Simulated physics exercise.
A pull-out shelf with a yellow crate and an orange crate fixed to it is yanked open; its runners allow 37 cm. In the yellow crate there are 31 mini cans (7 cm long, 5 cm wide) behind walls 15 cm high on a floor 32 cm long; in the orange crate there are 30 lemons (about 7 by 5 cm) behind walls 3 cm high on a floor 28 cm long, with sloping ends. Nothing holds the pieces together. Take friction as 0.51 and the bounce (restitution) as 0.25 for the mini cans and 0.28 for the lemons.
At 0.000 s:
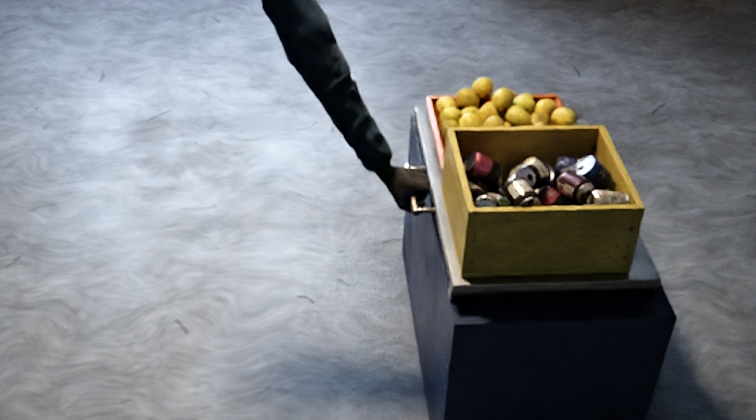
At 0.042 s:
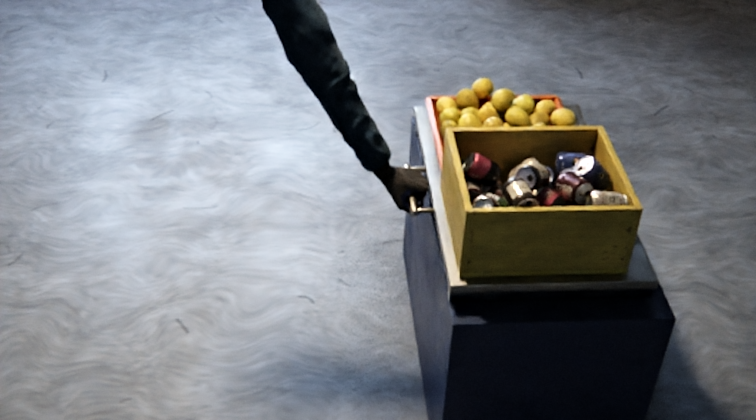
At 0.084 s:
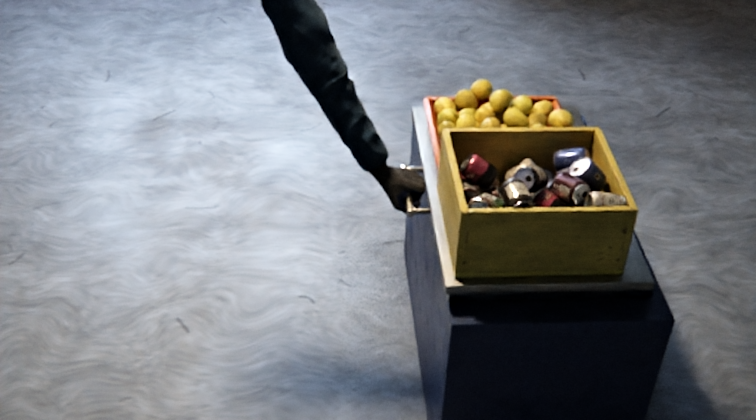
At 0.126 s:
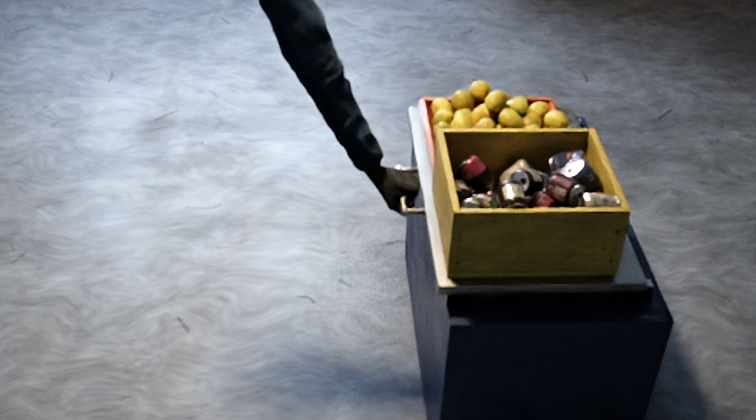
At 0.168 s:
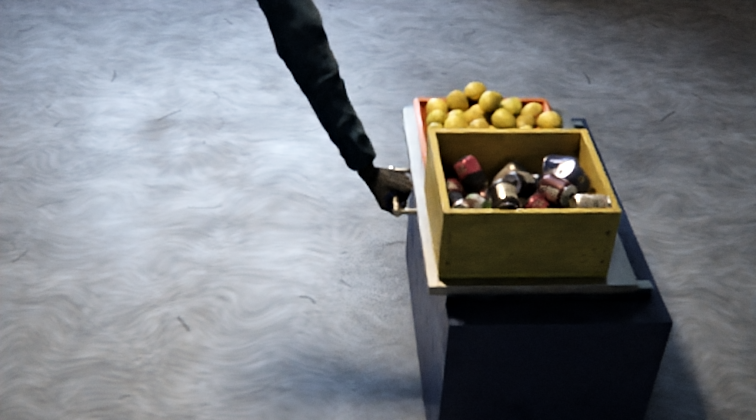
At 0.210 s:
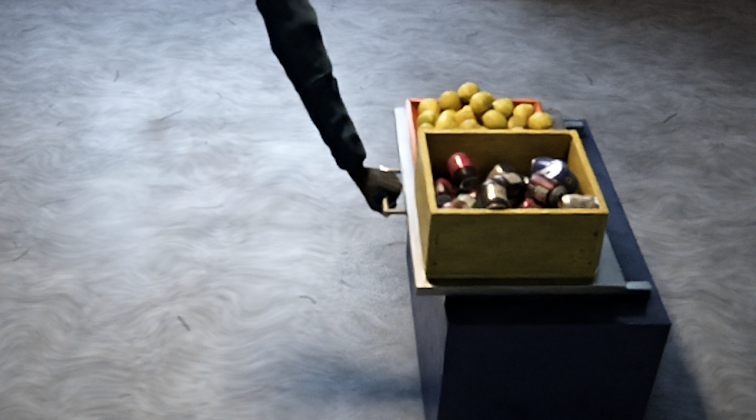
A dark-sleeved arm reaches down from the top to a handle on the left side of a tray atop a dark block, seen from above on a swirled grey floor. A yellow crate of small red, silver and dark cans sits in front of an orange-red crate of yellow lemons. At first almost still, the tray then slides slowly left with both crates as the hand draws the handle.
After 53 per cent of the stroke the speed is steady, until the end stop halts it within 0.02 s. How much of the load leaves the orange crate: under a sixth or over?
Out of the orange crate go under a sixth of the lemons.
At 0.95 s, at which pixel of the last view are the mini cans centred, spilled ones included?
Near (348, 215).
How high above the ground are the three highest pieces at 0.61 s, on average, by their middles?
Some 70 cm up.
After 0.53 s, the runners reach their end.
After 0.61 s, yellow crate 31 in, 0 out and orange crate 29 in, 1 out.
After 0.73 s, yellow crate 31 in, 0 out and orange crate 28 in, 2 out.
After 0.95 s, yellow crate 31 in, 0 out and orange crate 28 in, 2 out.
When it is over (at 1.38 s), yellow crate 31 in, 0 out and orange crate 28 in, 2 out. Asked share, 2 of 30, 7 per cent.
